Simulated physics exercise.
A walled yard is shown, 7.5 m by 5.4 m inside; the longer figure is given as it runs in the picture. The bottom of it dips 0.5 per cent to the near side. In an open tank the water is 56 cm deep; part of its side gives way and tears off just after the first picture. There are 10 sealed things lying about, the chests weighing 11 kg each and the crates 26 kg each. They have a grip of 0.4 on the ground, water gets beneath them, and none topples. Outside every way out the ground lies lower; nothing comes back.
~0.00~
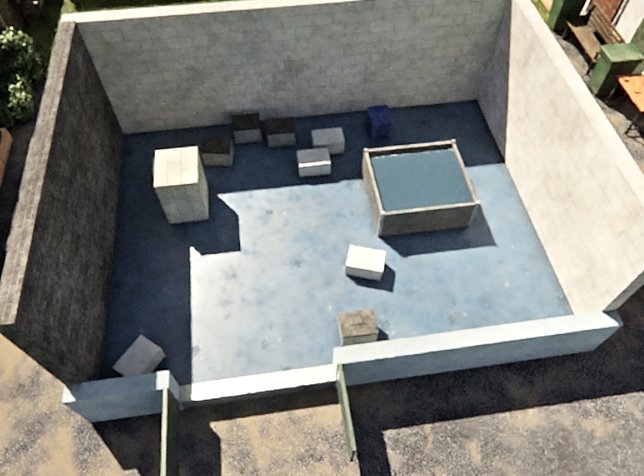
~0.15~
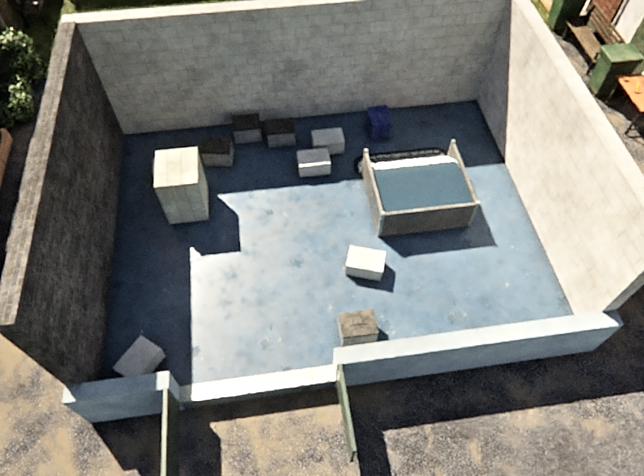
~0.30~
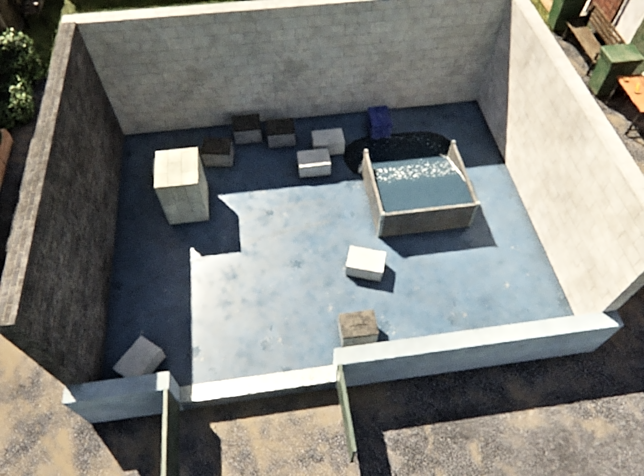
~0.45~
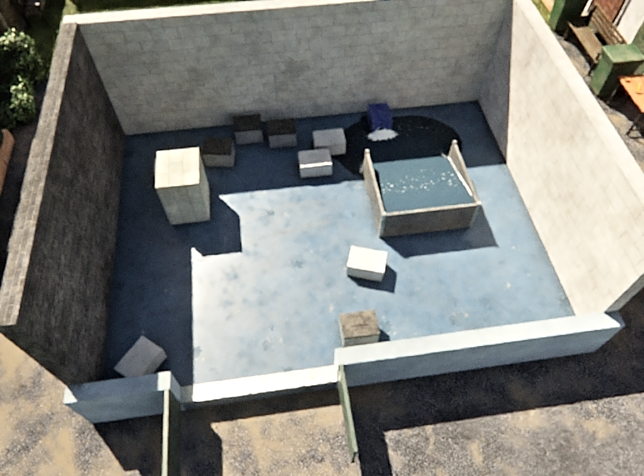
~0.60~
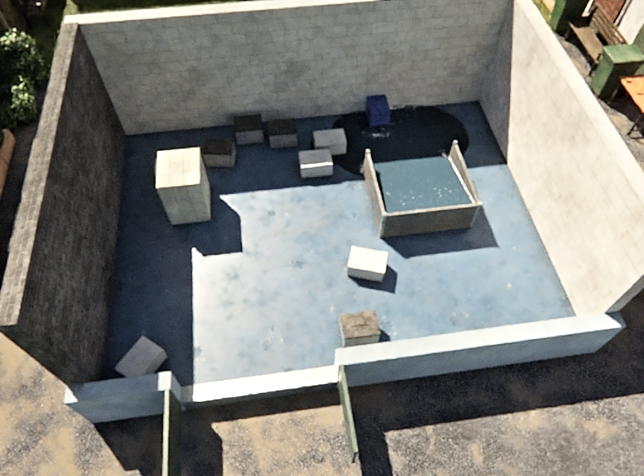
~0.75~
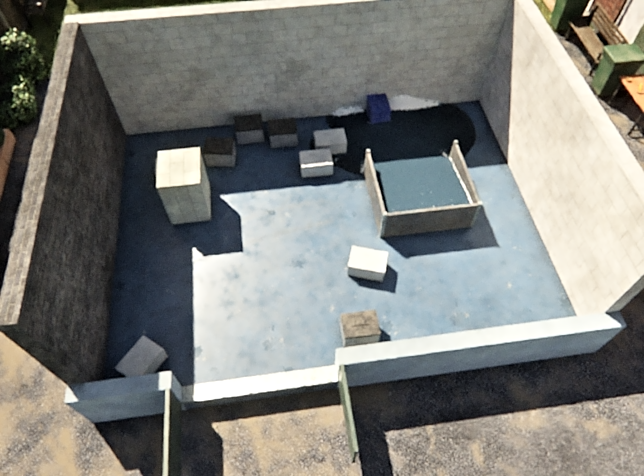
Water pours from the tank's broken far side, spreads over the floor and nudges a blue chest.
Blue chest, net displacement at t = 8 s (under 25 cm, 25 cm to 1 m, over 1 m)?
Displacement: Large.
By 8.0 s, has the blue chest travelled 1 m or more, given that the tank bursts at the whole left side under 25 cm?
The blue chest remains where it was.
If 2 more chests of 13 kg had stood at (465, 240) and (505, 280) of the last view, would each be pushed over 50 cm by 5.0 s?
First not far enough, second far enough.
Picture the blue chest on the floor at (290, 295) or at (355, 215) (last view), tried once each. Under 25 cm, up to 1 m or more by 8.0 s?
In that order: It hardly budges; it hardly budges.
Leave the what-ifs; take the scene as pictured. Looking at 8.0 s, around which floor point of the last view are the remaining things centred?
(242, 217).
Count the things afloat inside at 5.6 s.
My tally comes to 1.
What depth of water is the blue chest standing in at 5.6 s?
Close to 6 centimetres.
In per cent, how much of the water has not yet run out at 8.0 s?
Close to 100 in a hundred parts remain.
After 1.6 s the blue chest is near (367, 97), 0.4 m from its start, afloat; 0 of 10 are out; 1 afloat.
After 3.6 s the blue chest is near (268, 121), 2.3 m from its start, afloat; 0 of 10 are out; 3 afloat.
After 5.6 s the blue chest is near (188, 135), 3.8 m from its start, afloat; 0 of 10 are out; 1 afloat.
After 8.0 s the blue chest is near (186, 137), 3.9 m from its start, afloat; 0 of 10 are out; 1 afloat.
